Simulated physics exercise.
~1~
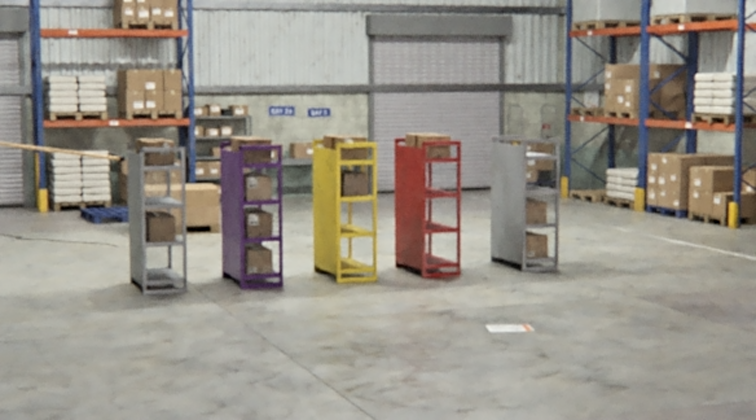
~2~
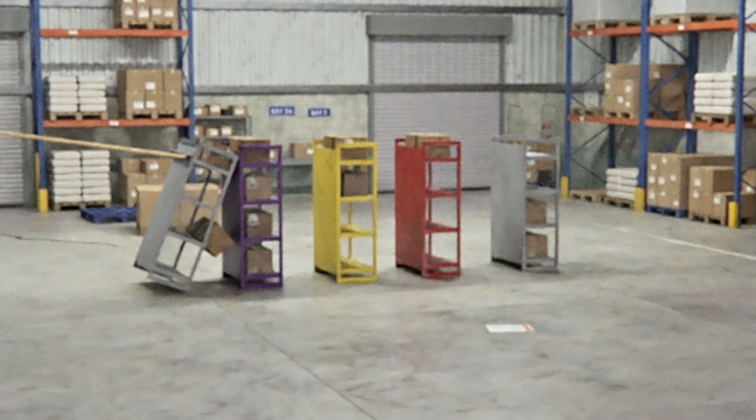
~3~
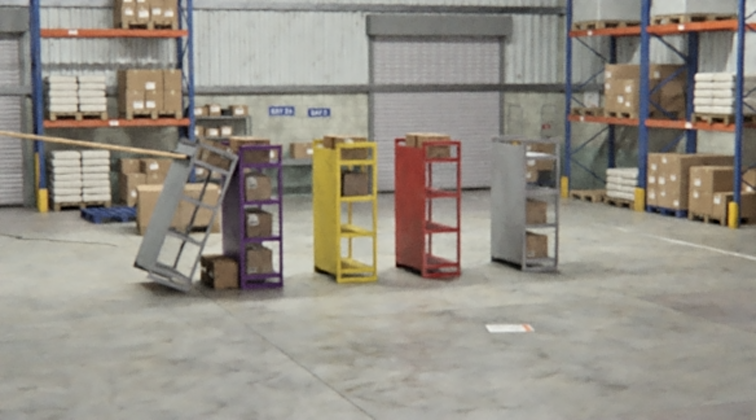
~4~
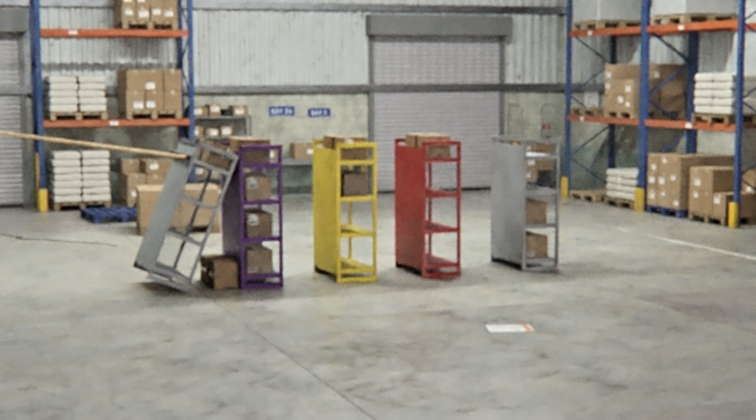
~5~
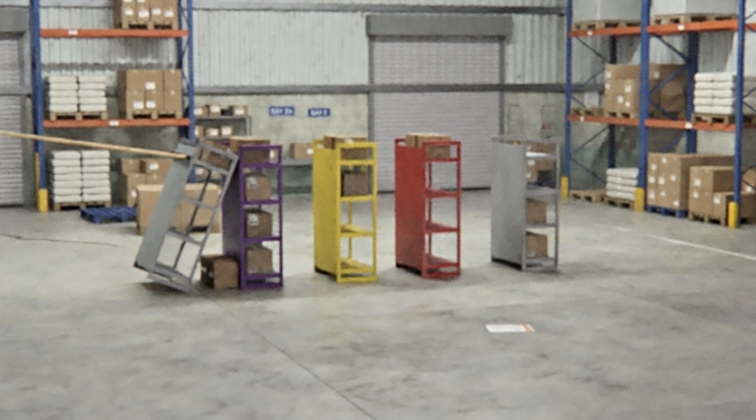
A pole tips the left gray shelf against the purple one, spilling cartons; four stay upright.
